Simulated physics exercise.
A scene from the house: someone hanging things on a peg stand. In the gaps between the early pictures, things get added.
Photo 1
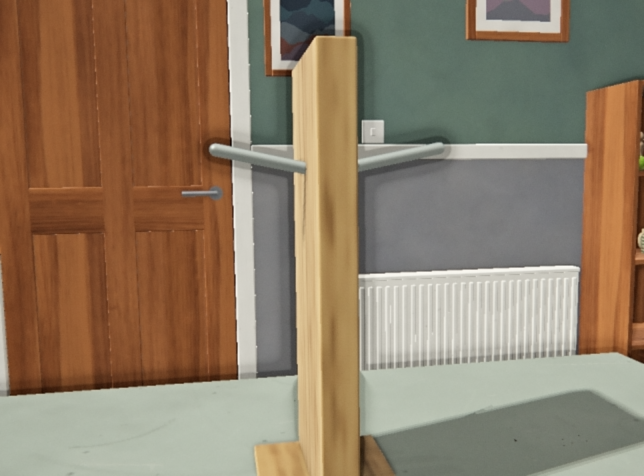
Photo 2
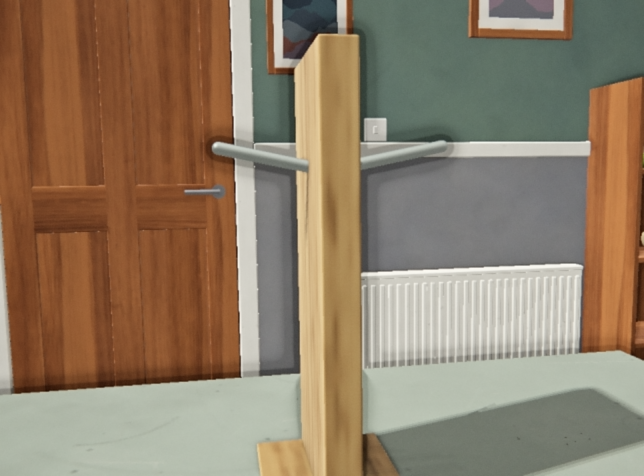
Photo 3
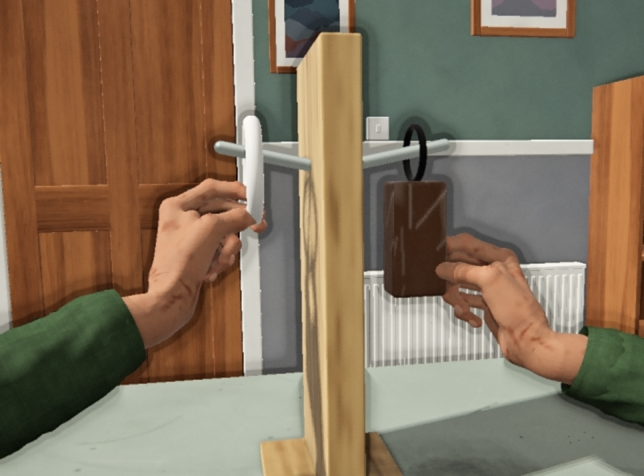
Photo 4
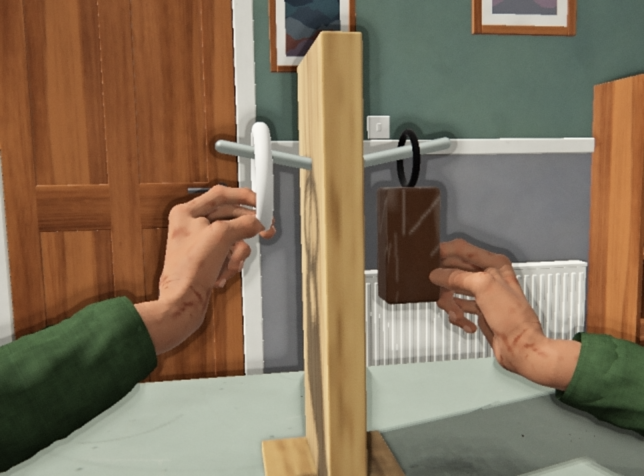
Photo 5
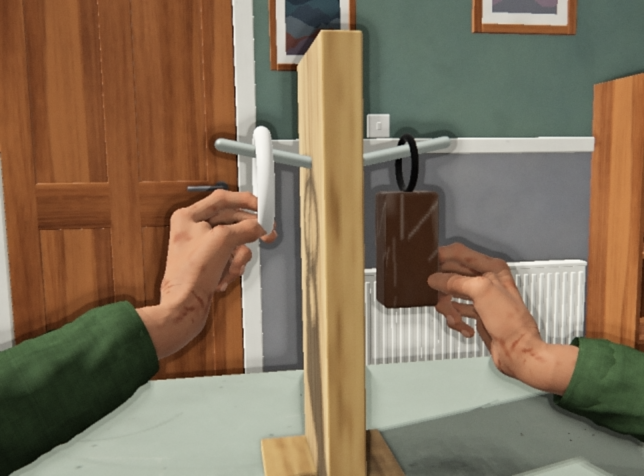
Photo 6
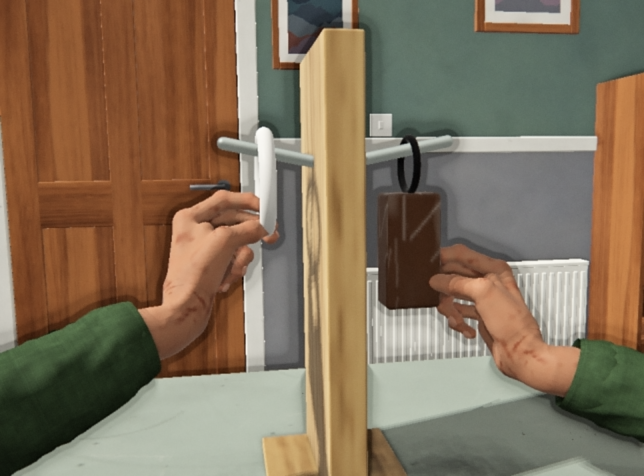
Two hands hang a white ring and a brown pouch on opposite pegs of a wooden stand.
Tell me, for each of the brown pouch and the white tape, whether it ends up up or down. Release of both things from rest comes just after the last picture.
The brown pouch is kept up; the white tape is kept up.
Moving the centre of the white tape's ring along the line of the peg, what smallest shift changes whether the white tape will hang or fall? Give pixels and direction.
It shifts 44 pixels to the left.
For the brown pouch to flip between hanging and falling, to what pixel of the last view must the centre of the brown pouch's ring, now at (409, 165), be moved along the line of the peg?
Around (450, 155).
Then, 0.18 s on from there, brown pouch at rest near (406, 223); white tape turned 6° from its first pose near (268, 185).
Then, 0.38 s on from there, brown pouch moving near (398, 225); white tape displaced a little near (285, 188).
Then, 0.52 s on from there, brown pouch displaced a little near (388, 227); white tape displaced a little near (305, 192).
In the end, the brown pouch remains hooked, near (378, 230); the white tape remains hooked, near (306, 192).
